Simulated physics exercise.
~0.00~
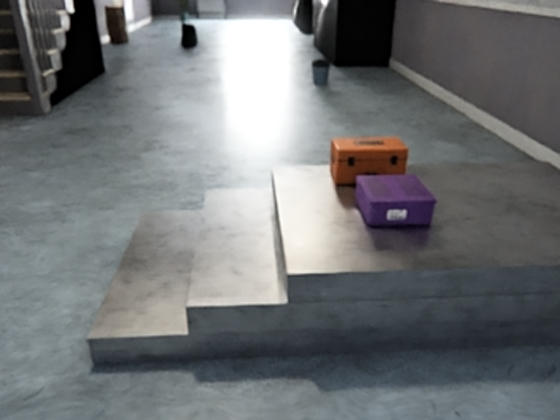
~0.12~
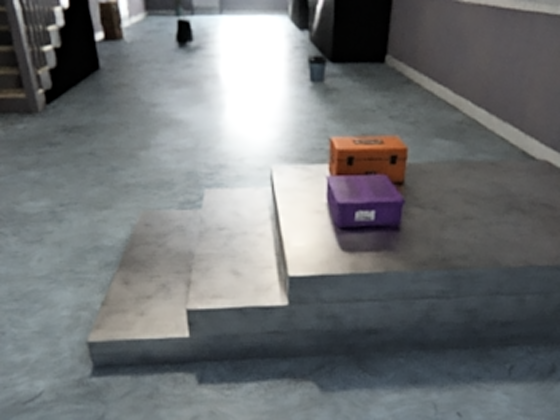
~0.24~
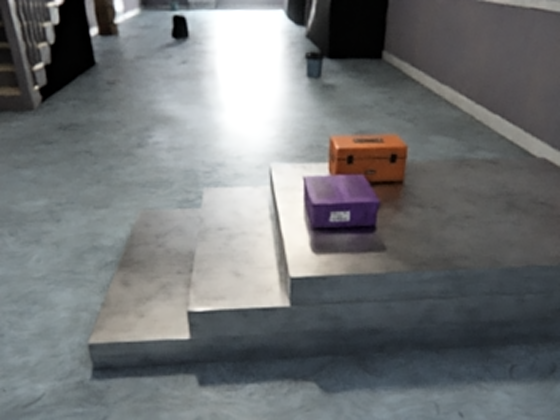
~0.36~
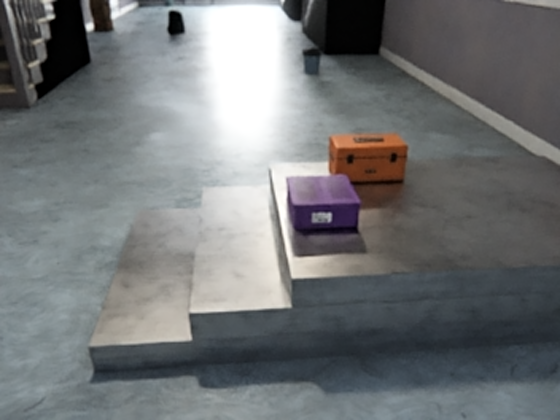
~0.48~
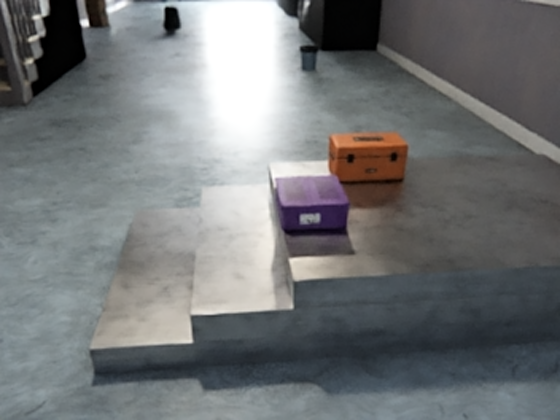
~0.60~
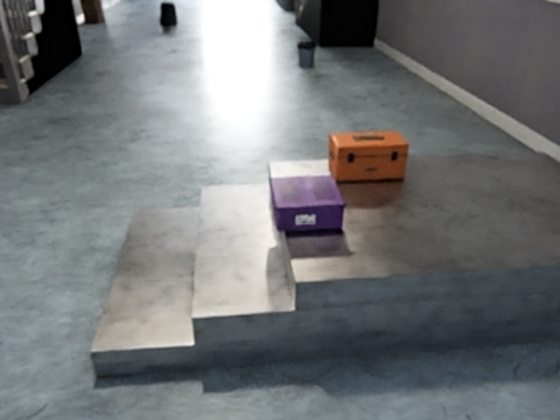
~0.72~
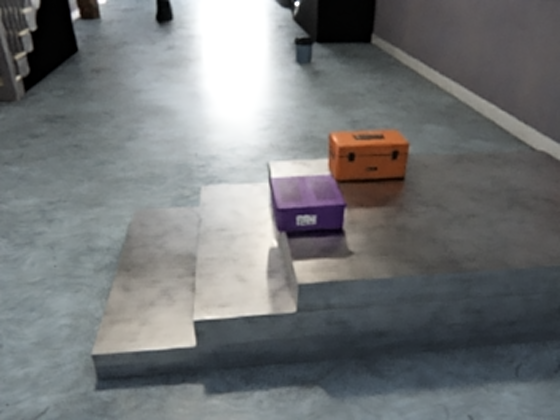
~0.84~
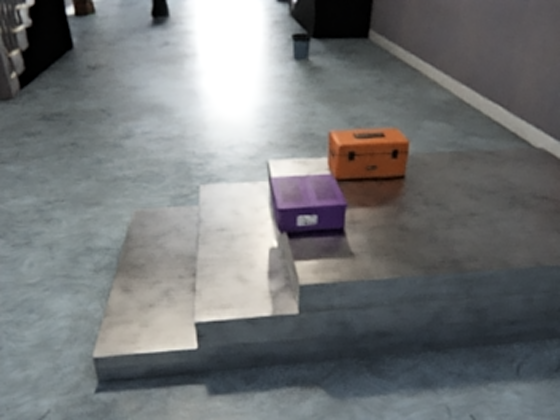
In a wide room with a shiny grey floor, a purple box slid left across a low stepped platform, passing in front of an orange toolbox that stayed put, then slowed and stopped at the edge above the steps without falling.
